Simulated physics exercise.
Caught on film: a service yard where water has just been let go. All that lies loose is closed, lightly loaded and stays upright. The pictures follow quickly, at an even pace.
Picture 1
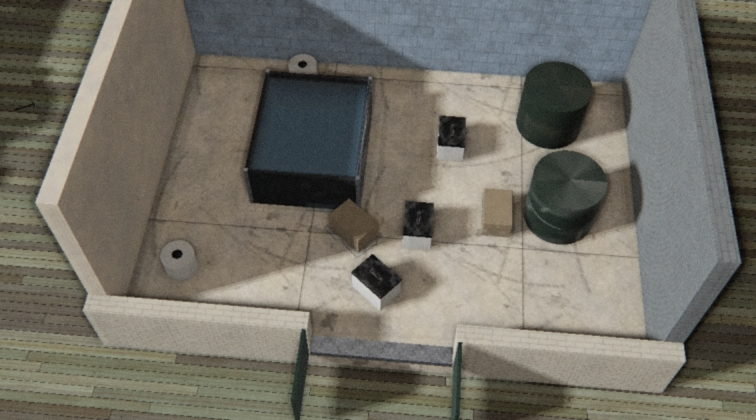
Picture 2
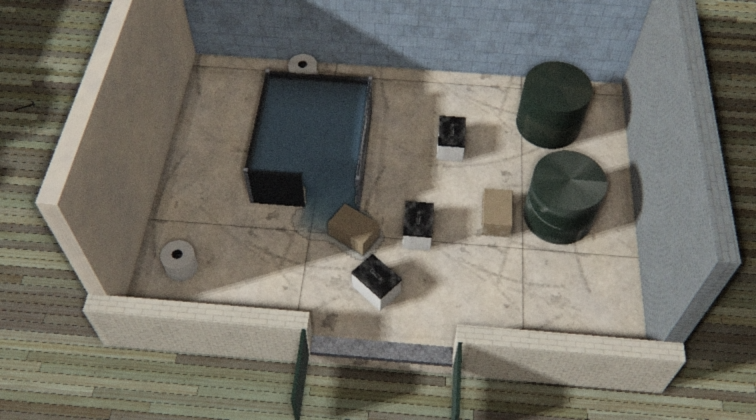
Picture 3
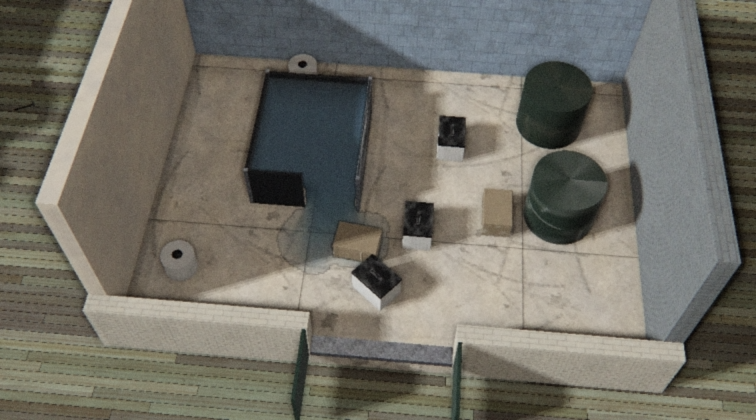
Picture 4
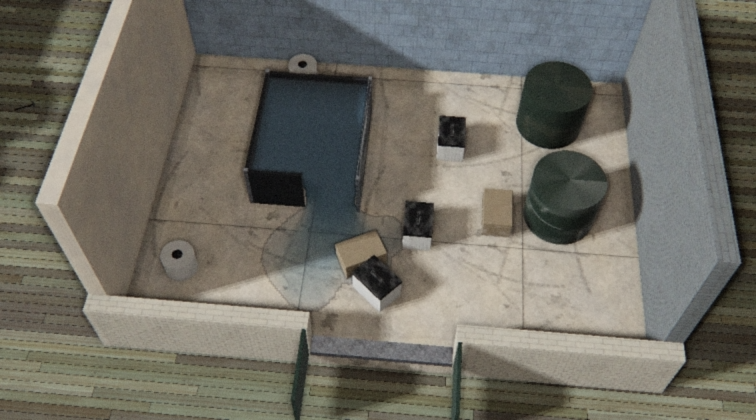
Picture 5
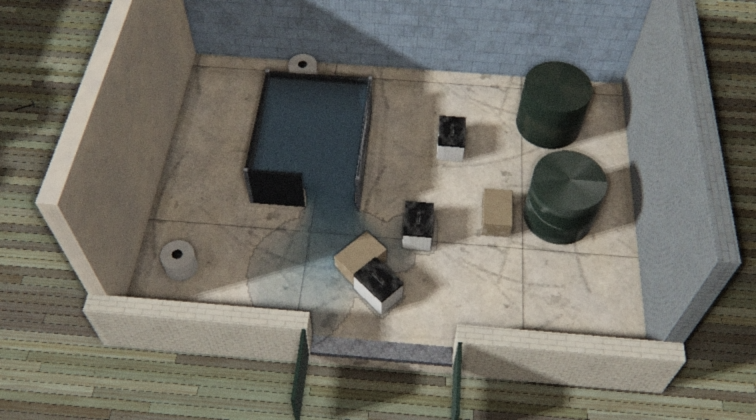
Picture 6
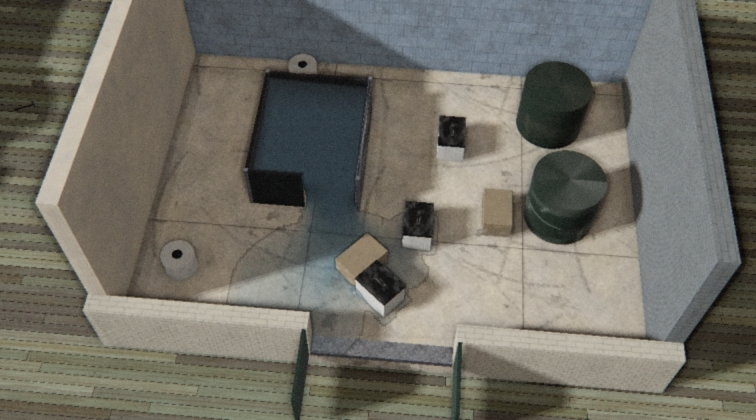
A brown crate beside a dark tank of water shifts as water pours through an opening at the tank's front corner. The water spreads across the paved yard, pushing the crate a short way toward the gate and against a black-topped chest, which shifts slightly while the other objects stay put.
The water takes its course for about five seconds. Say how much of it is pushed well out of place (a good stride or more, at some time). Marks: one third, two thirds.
That comes to between one and two thirds.
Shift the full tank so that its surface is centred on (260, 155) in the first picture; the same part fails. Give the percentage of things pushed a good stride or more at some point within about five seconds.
Close to 10 %.
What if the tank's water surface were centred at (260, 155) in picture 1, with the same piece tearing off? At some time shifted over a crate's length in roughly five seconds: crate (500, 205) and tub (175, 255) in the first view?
In turn: Less than that, moved that far.
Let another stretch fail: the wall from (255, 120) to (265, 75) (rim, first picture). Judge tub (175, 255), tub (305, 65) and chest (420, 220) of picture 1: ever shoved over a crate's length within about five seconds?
In that order: Yes, swept aside, no.
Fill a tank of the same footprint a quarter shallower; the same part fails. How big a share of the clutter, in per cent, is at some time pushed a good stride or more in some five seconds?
Near 40 in a hundred.
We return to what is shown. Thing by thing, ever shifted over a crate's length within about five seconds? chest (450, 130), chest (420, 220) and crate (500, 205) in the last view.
In turn: Under that, no, never so far.
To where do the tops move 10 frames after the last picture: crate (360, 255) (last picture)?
At about (456, 322).
A moment on, 1 of 7 are well off their spots; 1 afloat.
Next, 2 of 7 are well off their spots; 1 afloat.
Later, 3 of 7 are well off their spots; 0 afloat.
In the end, 3 of 7 are well off their spots, and 3 have been at some point; 1 afloat.
